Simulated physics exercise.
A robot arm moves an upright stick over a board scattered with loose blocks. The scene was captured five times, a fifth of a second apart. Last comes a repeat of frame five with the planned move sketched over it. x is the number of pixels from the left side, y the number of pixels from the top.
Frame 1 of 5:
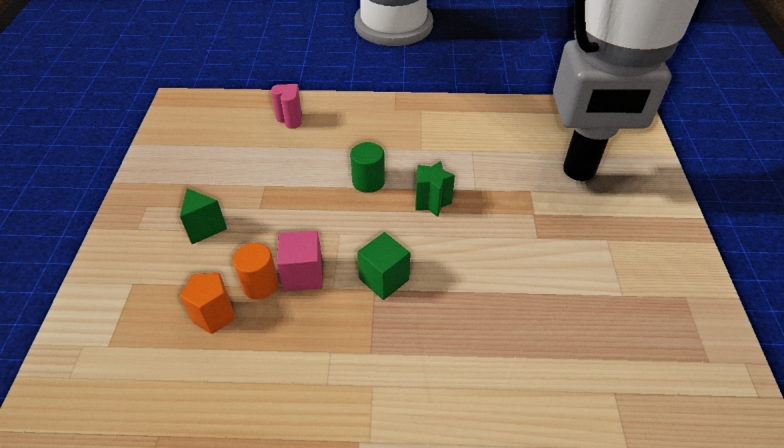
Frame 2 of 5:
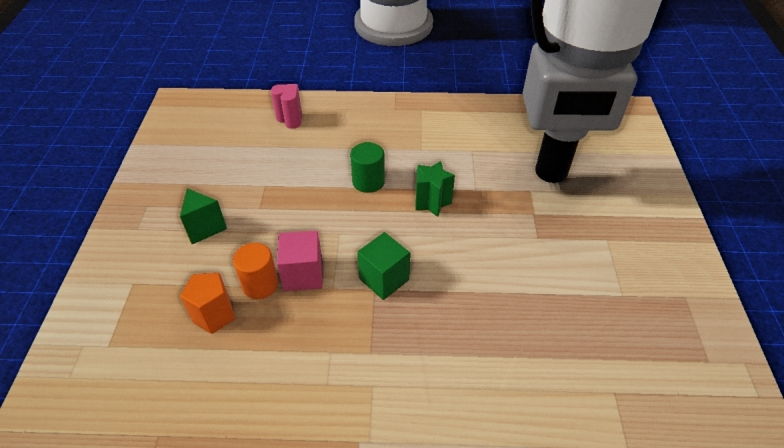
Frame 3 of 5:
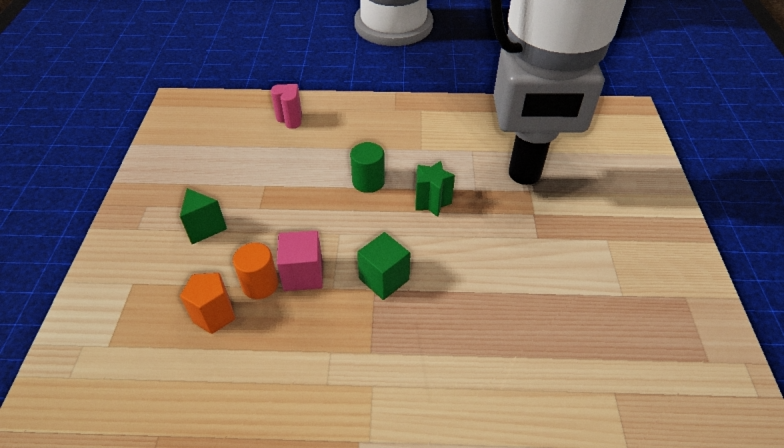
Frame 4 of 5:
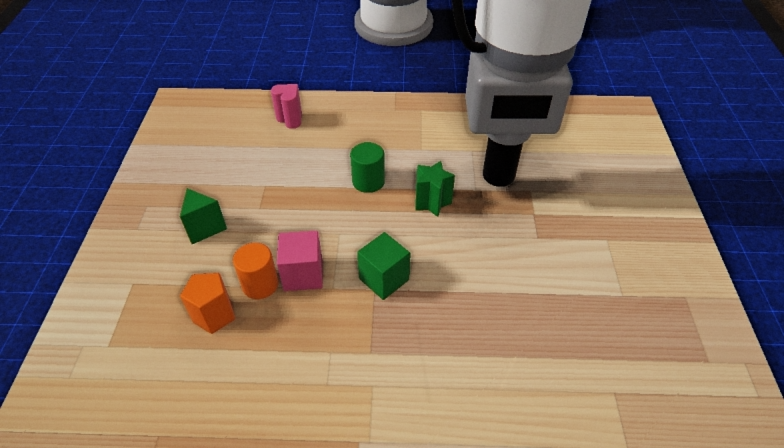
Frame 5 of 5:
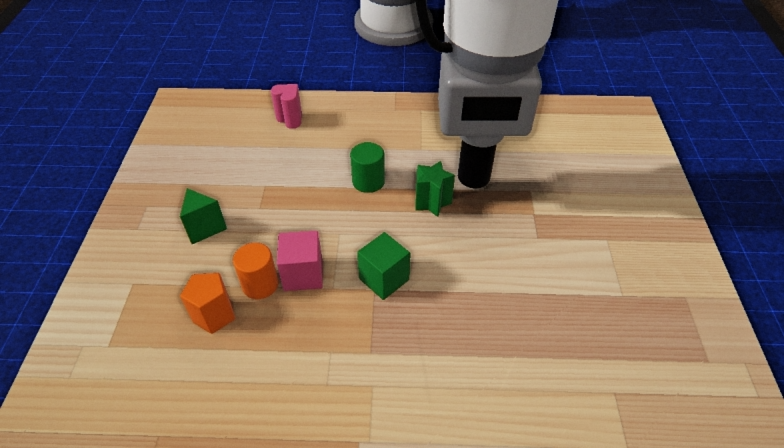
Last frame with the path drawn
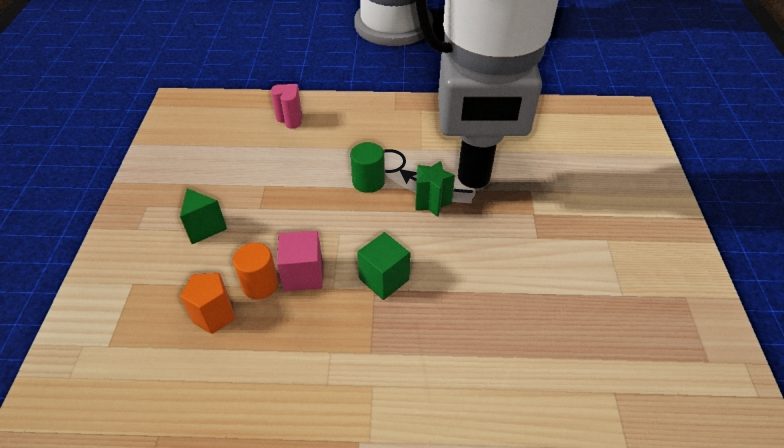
A grey and white robot arm holds a black upright stick over a light wooden board on a blue grid floor, seen from above at a fixed angle. A small pink block sits at the back, green round and star-shaped blocks near the middle, and green, orange and pink blocks lie toward the left and centre. The arm slides the stick steadily leftward from the right side to just beside the green star, while the blocks stay still.
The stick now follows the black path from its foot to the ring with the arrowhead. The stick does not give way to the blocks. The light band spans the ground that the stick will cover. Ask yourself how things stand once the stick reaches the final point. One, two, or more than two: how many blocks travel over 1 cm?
The way I see it, the answer is one.
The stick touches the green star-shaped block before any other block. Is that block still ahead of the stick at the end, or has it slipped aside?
When the path is over, you would find the green star-shaped block off to the side or behind the stick.
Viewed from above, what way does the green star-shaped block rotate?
Bird's-eye view: Counterclockwise.
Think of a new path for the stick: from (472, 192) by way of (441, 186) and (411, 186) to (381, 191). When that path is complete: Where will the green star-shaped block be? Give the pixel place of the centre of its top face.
I'd expect the centre of its top face to be at (410, 179).
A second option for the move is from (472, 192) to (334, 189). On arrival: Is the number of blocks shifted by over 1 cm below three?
Yes
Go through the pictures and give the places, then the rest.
In the first picture, stick tip at (579, 171); block tops, green round block at (367, 152); green star-shaped block at (434, 173).
In the second picture, stick at (551, 173); blocks unchanged.
In the third picture, stick at (524, 175); blocks unchanged.
In the fourth picture, stick at (498, 177); blocks unchanged.
In the fifth picture, stick at (474, 179); green round block at (367, 152); green star-shaped block at (434, 173).
Path on the board, from (472, 192) through (439, 188) and (411, 177) to (389, 161).
The first path, step by step. One third of the way, stick at (440, 174); green star-shaped block at (423, 175), turned 20° anticlockwise.
Two thirds of the way, stick at (411, 164); green star-shaped block at (418, 175), turned 45° anticlockwise.
At the end, stick at (389, 148); green round block in place; green star-shaped block at (418, 175), turned 45° anticlockwise.
